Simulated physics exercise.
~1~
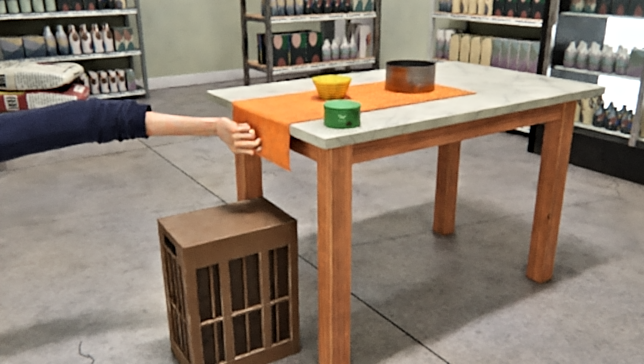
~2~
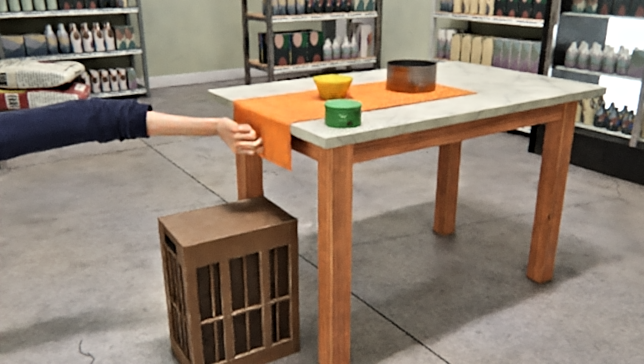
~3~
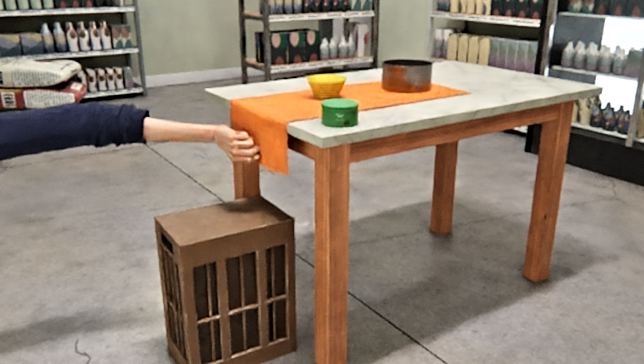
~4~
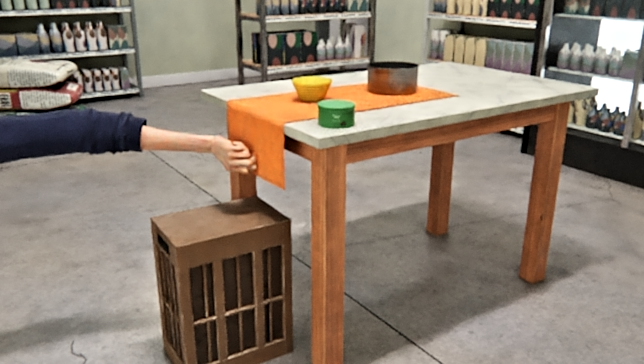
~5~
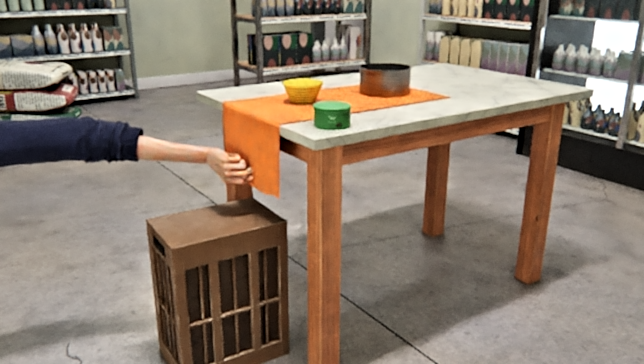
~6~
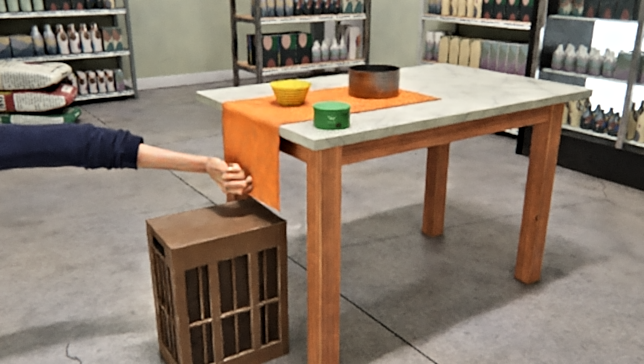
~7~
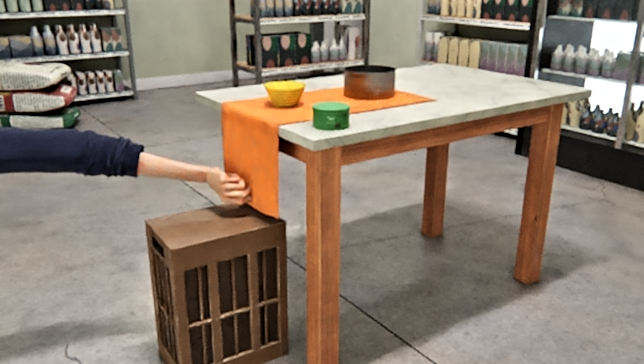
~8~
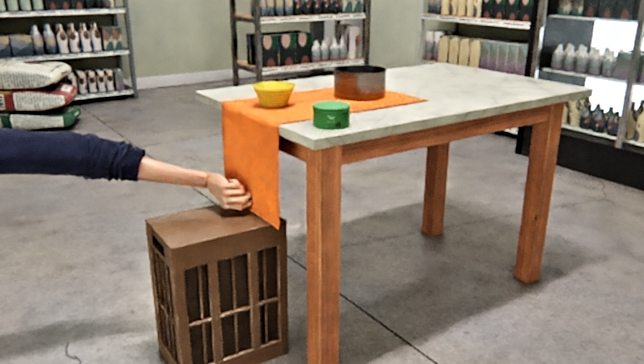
In a shop with shelves of bottles along the back, a pale-topped wooden table holds a yellow bowl, a green tub and a dark round pot, with an orange cloth hanging over its left end. A hand reaching in from the left grips the cloth and draws it steadily downward. The yellow bowl and the pot ride slowly left with the fabric, while the green tub stays where it is. The hem reaches the brown crate below. At the end, the hand still holds the cloth there, and all three containers remain on the table.
